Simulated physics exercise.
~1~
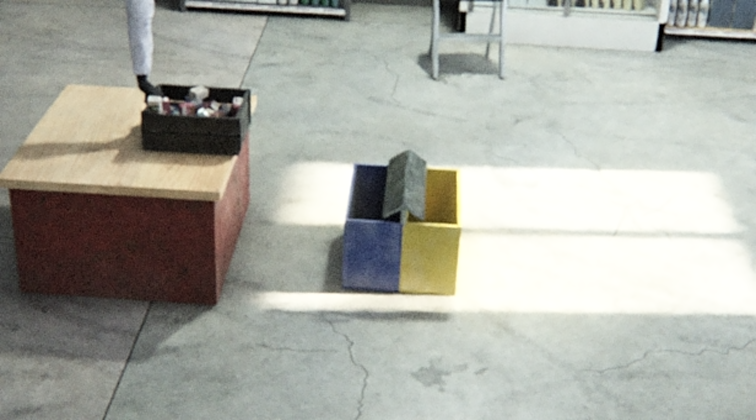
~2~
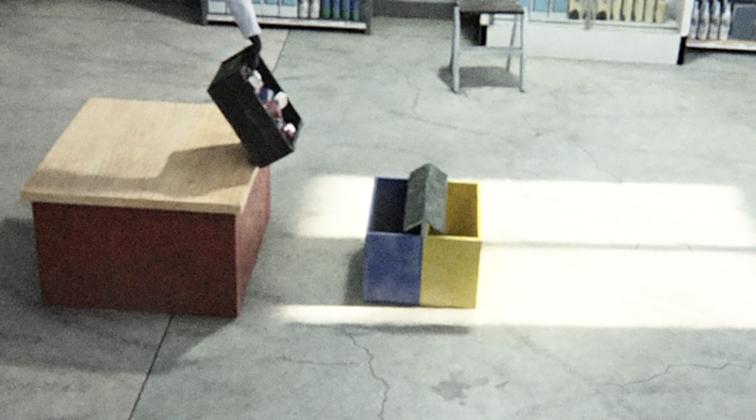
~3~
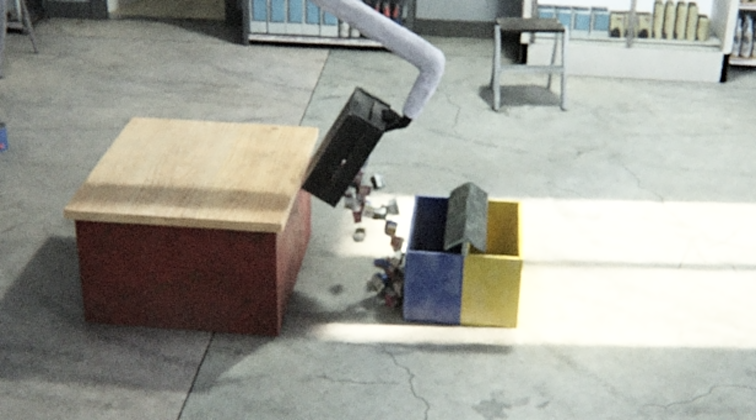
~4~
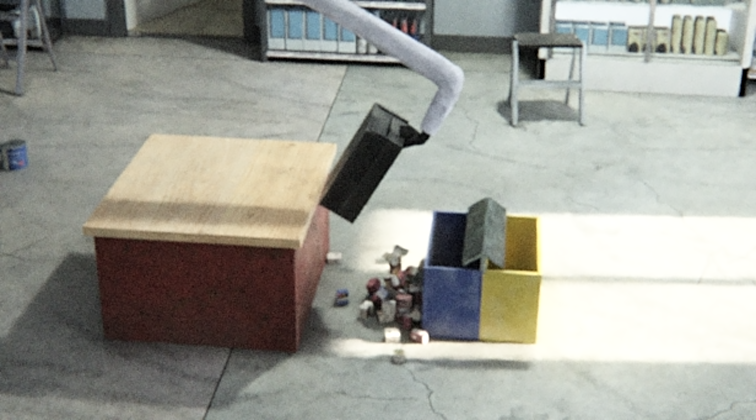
The video shows a robotic-looking arm lifting a black crate of small cartons and tipping it over the right end of a wooden-topped red bench. The cartons tumble out and land in a scattered pile on the floor, short of a blue tote joined to a yellow box.
